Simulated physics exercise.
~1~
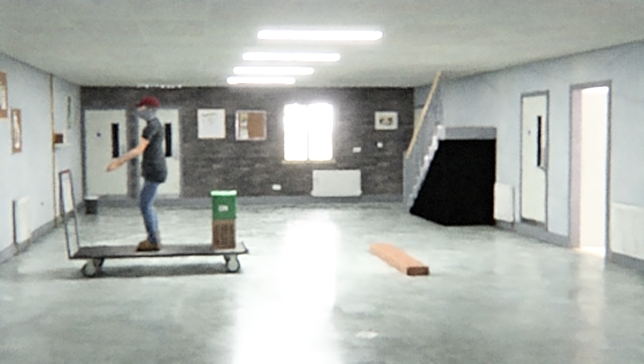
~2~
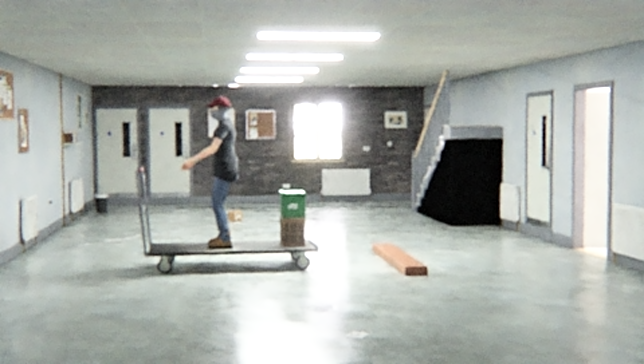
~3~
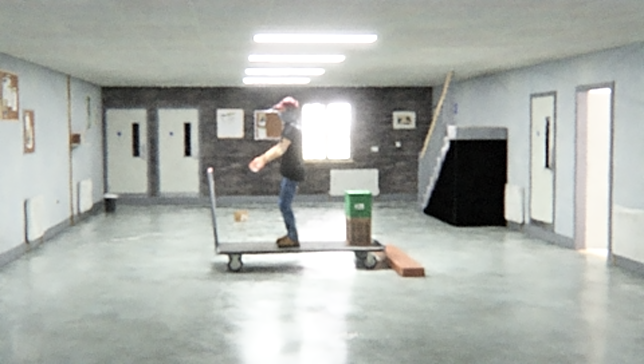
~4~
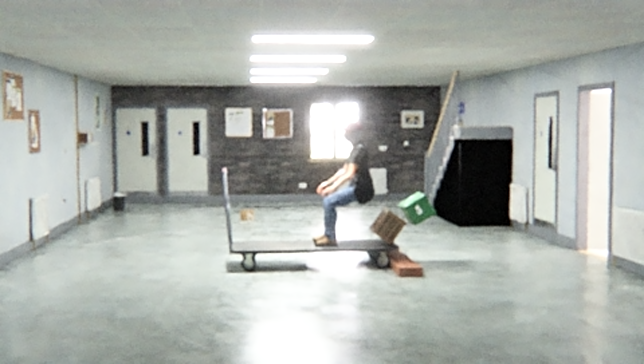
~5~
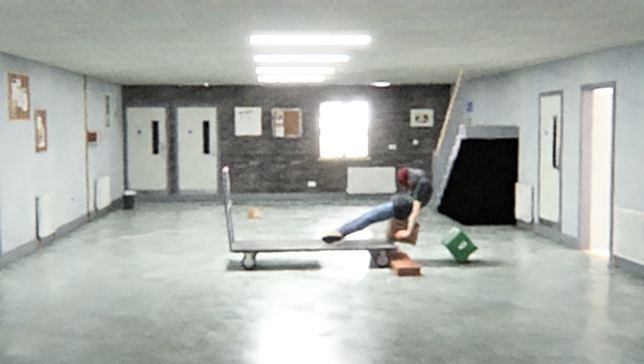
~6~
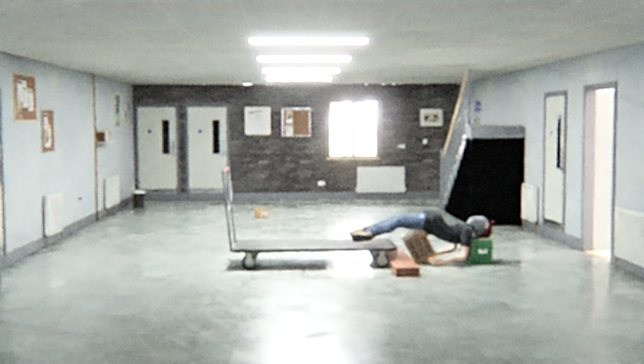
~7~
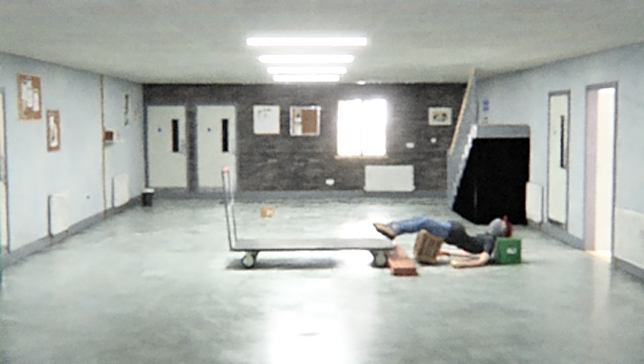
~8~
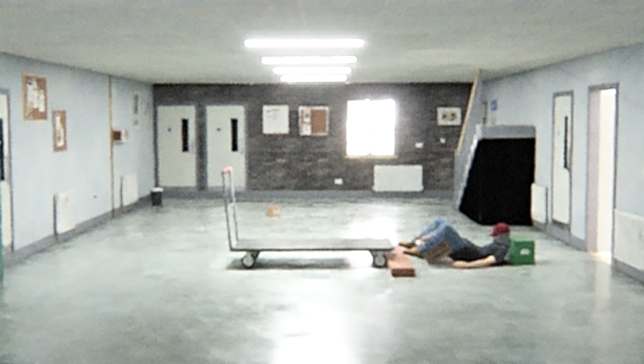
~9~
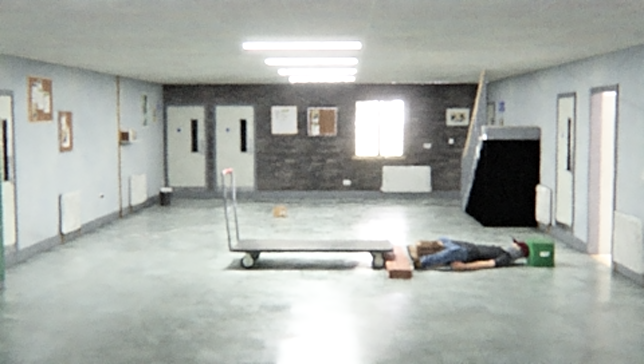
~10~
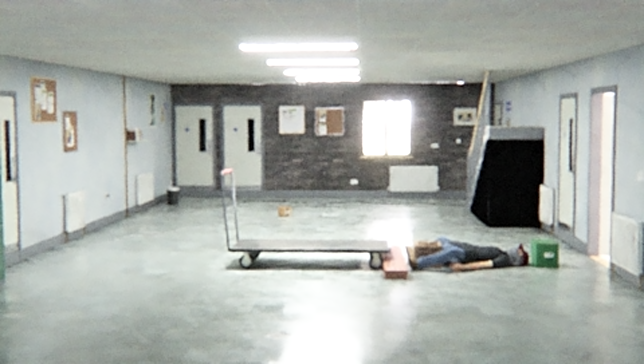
A flatbed trolley carrying a standing worker and a green tote on a brown crate rolled right until it stopped dead at a low reddish sill, and the crate, tote and worker pitched off the front, leaving the worker lying flat on the floor.
